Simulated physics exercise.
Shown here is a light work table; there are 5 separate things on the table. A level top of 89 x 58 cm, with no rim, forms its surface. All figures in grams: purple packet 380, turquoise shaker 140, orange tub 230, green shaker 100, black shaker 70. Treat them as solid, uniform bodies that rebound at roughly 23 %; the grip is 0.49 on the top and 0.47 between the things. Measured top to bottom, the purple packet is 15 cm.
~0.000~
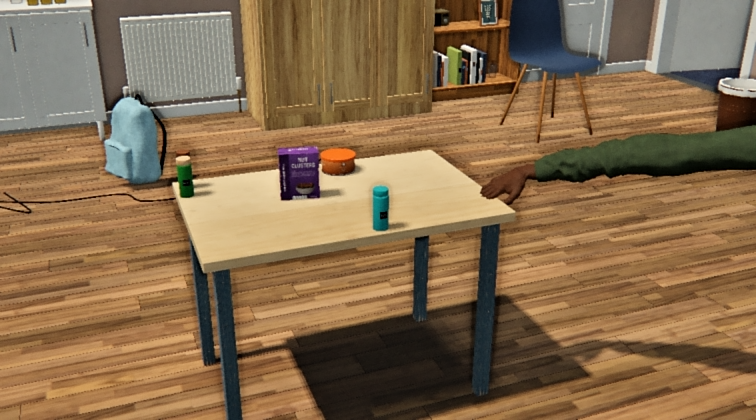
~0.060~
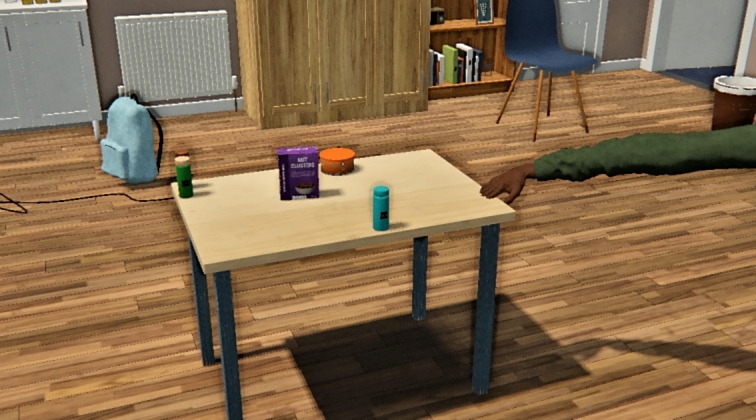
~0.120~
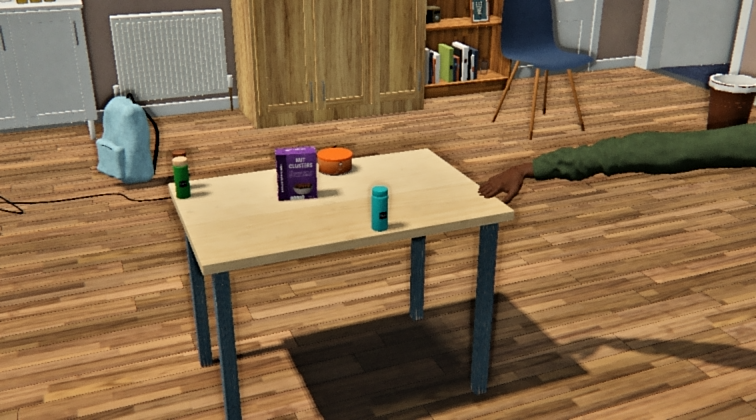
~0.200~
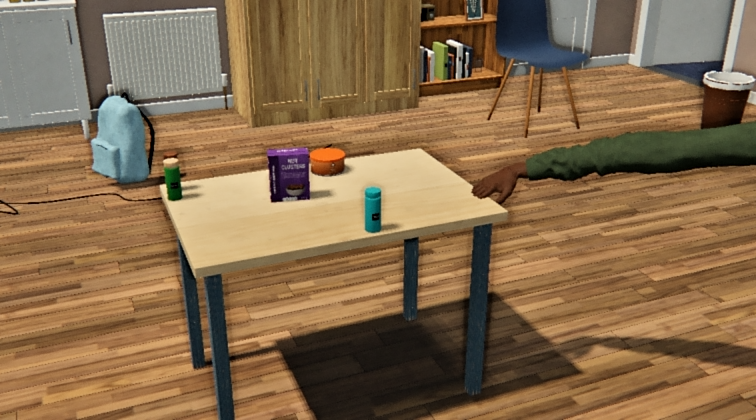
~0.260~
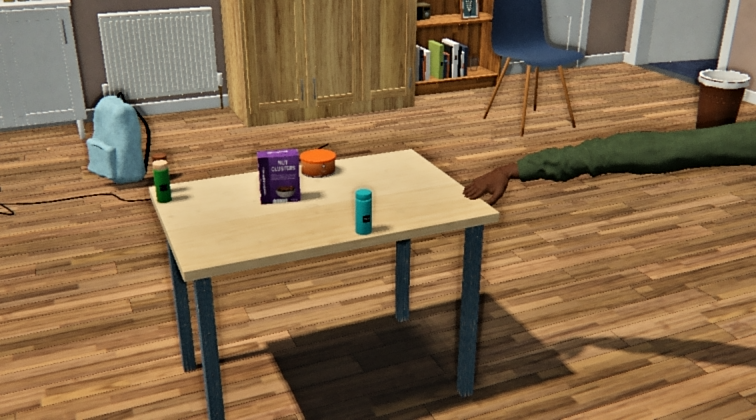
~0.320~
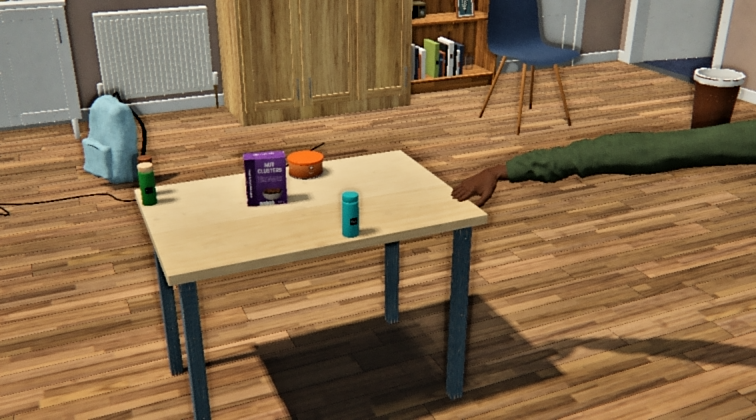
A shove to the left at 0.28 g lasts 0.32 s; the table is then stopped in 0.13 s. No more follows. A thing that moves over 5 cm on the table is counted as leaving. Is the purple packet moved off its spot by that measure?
No, it remains where it was.
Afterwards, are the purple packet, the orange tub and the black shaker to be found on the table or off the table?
At the end the purple packet remains on its base, the orange tub remains on its base and the black shaker leaves its base.
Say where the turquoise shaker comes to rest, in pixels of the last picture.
About (282, 242).
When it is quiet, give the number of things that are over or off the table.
That comes to 3.
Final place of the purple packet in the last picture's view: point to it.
At pixel (222, 185) or so, give or take.
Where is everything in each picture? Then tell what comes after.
Purple packet (299, 174); turquoise shaker (381, 209), in the first frame.
Green shaker (184, 178), in the second frame.
Turquoise shaker (380, 209); orange tub (335, 162), in the third frame.
Table 3 cm from its start; green shaker (173, 180), in the fourth frame.
Table 5 cm from its start; turquoise shaker (364, 212); orange tub (318, 164), in the fifth frame.
Table 9 cm from its start; purple packet (266, 179); green shaker (148, 184), in the sixth frame.
By 0.62 s, table 20 cm from its start; green shaker and black shaker now off the table; purple packet 2 cm from its spot near (222, 186); turquoise shaker tilted 70°.
By 0.82 s, table 20 cm from its start; purple packet 2 cm from its spot near (222, 186); turquoise shaker on its side; orange tub 2 cm from its spot.
By 1.02 s, purple packet resting near (222, 186).
When it is over (2.5 s), off the table, green shaker and black shaker; lying over on the table, turquoise shaker; the other 2 within 5 cm of the start. End places, in pixels of the last picture, purple packet near (222, 186).
